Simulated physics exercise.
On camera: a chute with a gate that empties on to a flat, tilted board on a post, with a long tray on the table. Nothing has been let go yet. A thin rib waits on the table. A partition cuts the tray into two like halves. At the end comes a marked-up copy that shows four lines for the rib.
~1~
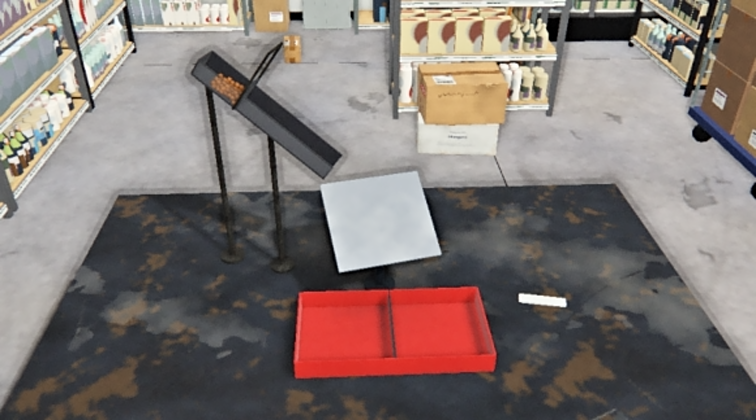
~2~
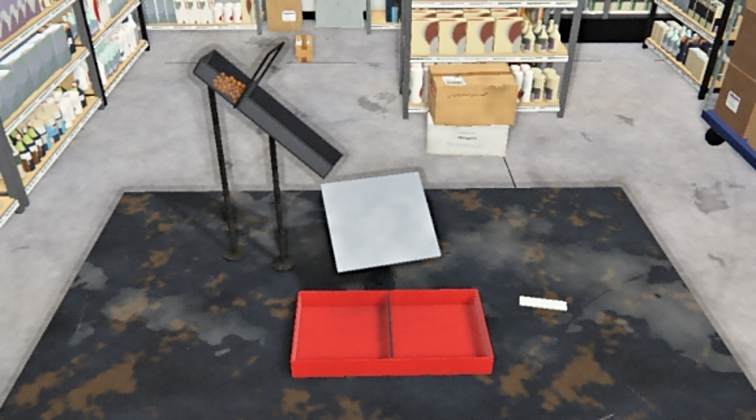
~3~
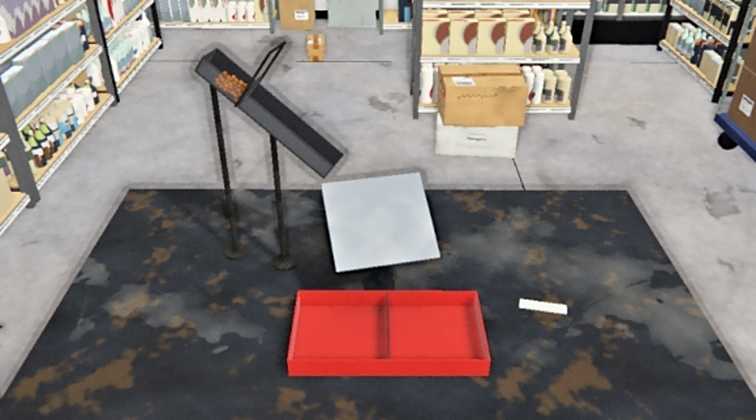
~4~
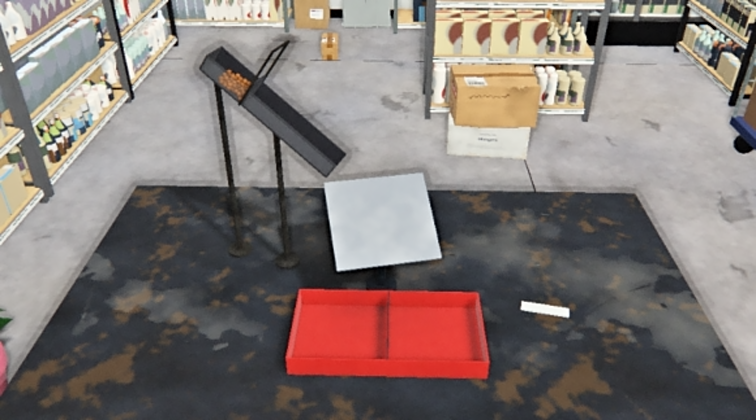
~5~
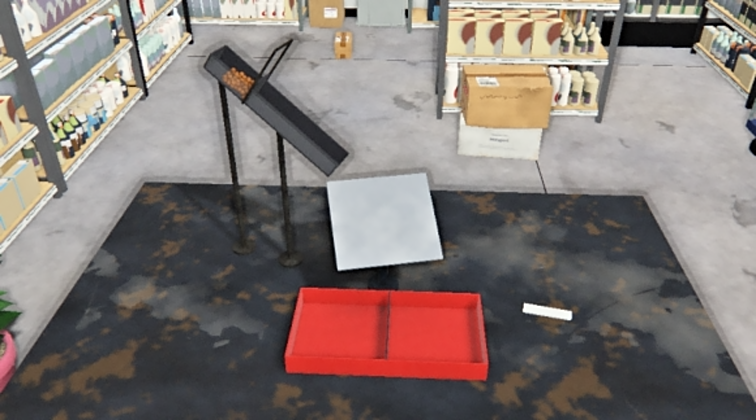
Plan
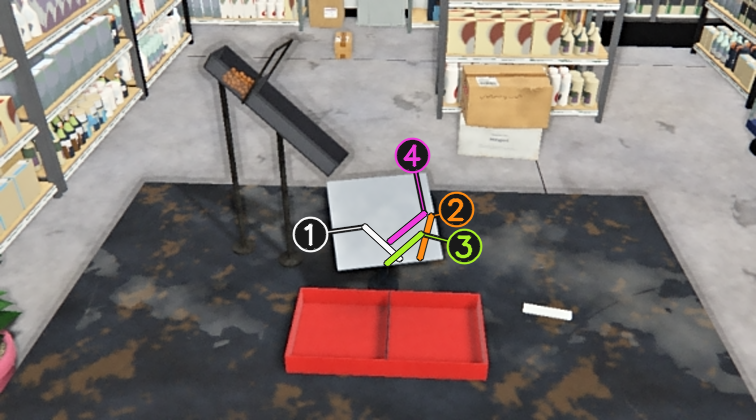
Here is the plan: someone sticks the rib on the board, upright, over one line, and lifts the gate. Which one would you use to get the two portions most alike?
The best line is 4.
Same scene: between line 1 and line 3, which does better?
The answer is 3.
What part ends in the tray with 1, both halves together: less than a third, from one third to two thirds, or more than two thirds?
Line 1 gives more than two thirds.
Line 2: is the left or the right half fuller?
Right.
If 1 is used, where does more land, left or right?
The right half.
On the marked copy, line 1 from (364, 226) to (399, 258); line 2 from (431, 216) to (420, 257); line 3 from (421, 234) to (387, 263); line 4 from (424, 213) to (390, 241).
With 1, of what is caught, only a few in the left half, all but a few in the right.
With 2, of what is caught, only a few in the left half, all but a few in the right.
With 3, of what is caught, the bulk in the left half, a small share in the right.
With 4, of what is caught, close to half in the left half, close to half in the right.
